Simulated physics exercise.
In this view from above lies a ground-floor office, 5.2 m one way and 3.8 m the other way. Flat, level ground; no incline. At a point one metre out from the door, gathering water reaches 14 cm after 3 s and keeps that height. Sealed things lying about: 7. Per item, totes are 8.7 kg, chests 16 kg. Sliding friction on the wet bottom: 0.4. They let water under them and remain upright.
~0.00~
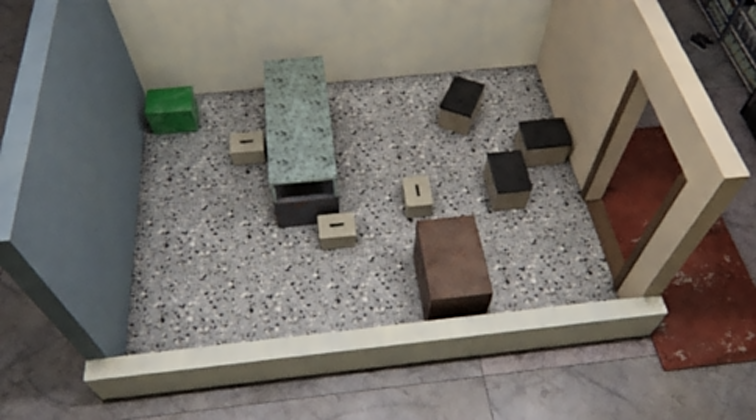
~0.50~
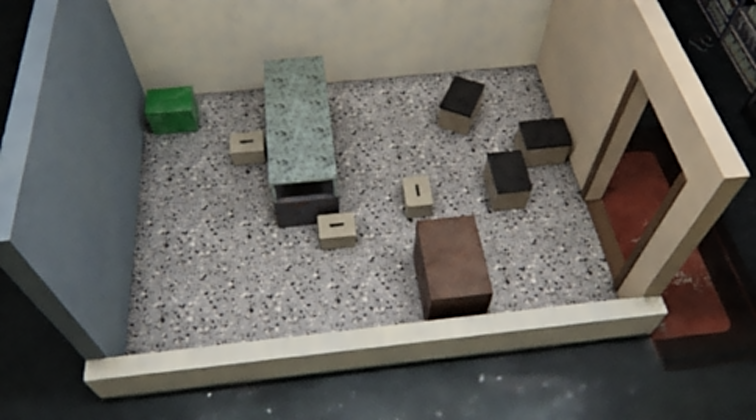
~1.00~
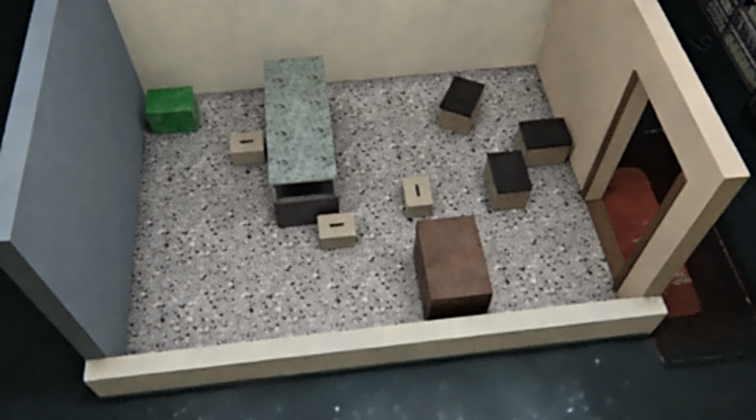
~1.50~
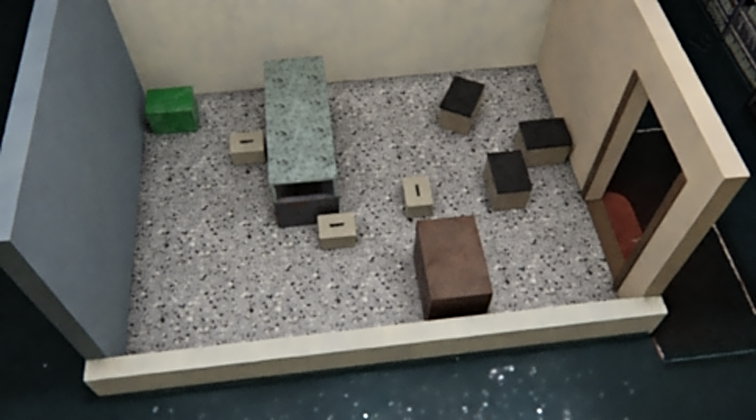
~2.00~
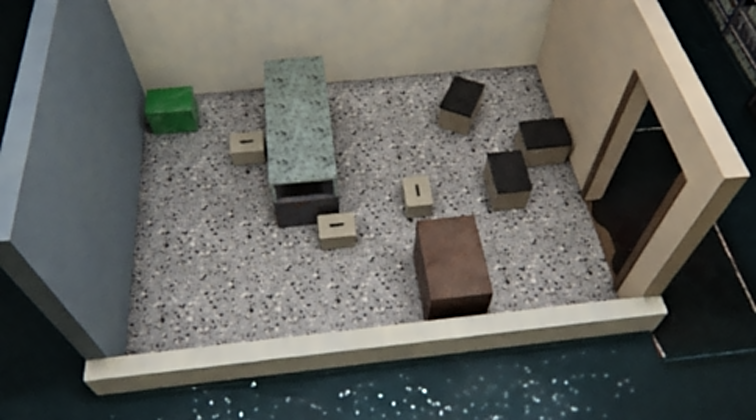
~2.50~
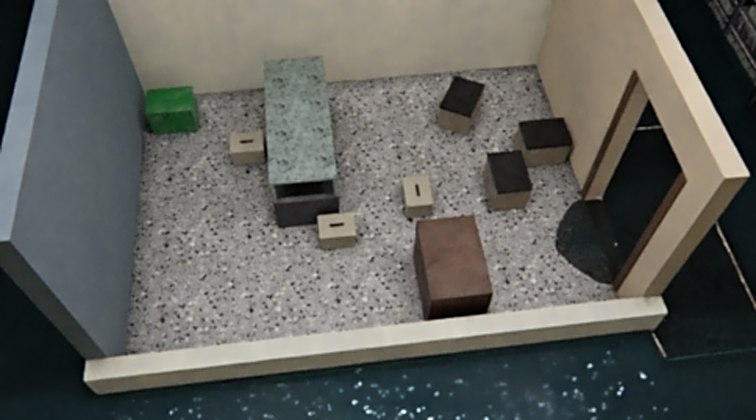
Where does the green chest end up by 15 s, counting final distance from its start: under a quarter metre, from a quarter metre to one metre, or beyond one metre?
Stays close by.
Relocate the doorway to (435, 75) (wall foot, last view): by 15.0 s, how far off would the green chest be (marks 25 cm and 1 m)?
Well, the green chest doesn't really go anywhere.
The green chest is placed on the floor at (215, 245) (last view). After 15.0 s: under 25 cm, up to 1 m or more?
Outcome - it barely budges.
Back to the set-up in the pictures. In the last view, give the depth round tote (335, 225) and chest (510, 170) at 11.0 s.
First roughly 4 cm, second roughly 5 cm.
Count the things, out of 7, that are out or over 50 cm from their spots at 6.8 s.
0 in all.
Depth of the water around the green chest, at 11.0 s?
1 cm or so.
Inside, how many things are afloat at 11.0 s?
At that instant the tally stands at 0.
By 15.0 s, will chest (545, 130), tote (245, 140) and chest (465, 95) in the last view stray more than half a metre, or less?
Taking them in order: Smaller; smaller; smaller.
After 3.5 s the green chest is near (169, 100), 0.0 m from its start, aground; 0 afloat.
After 6.8 s the green chest is near (169, 100), 0.0 m from its start, aground; 0 afloat.
After 11.0 s the green chest is near (169, 100), 0.0 m from its start, aground; 0 afloat.
After 15.0 s the green chest is near (169, 100), 0.0 m from its start, aground; 2 afloat.
